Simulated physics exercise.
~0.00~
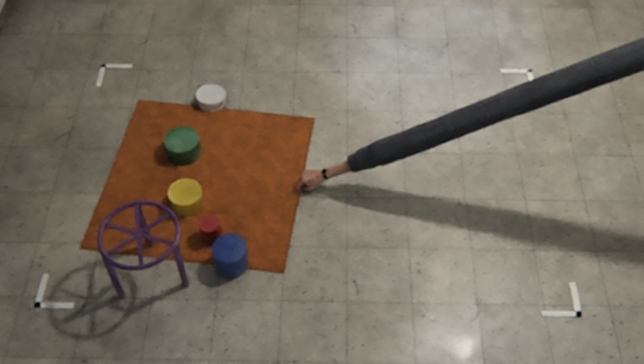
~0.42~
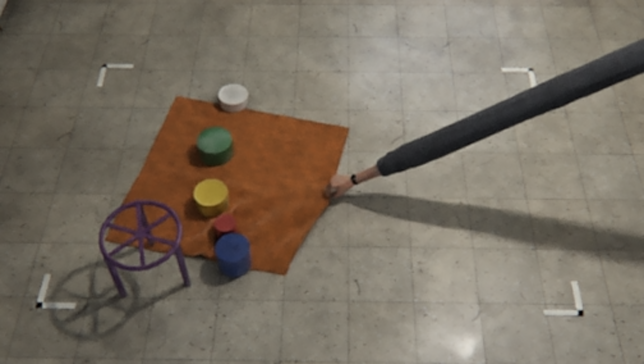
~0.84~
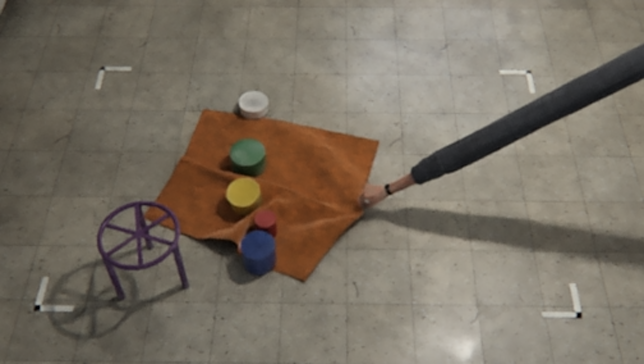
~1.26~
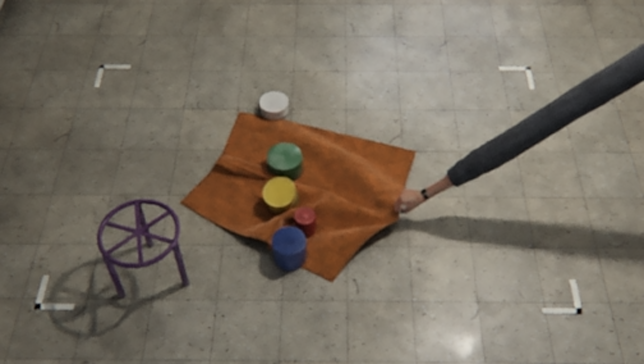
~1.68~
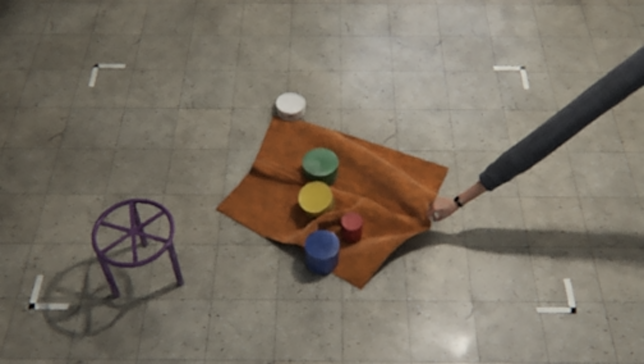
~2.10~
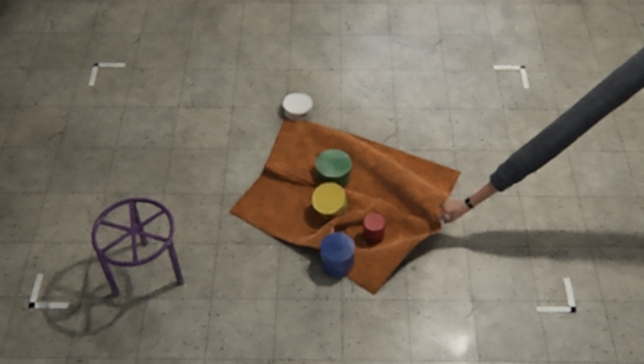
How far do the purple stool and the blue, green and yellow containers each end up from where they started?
The purple stool stays practically where it was, while the blue, green and yellow containers all end up a long way to the right of where they started.
To begin with, a hand reaching in from the right holds the edge of an orange rug, with green, yellow, red and blue tubs on it, a white one at its top edge and a purple stool by its lower left corner. The hand pulls the rug to the right, and the green, yellow and red tubs ride along while the blue one barely shifts at first. Then the blue tub travels too, as the rug wrinkles, skews and slides clear of the stool. Finally, the rug lies rumpled near the middle with four tubs on it, the white one just beyond its top corner.
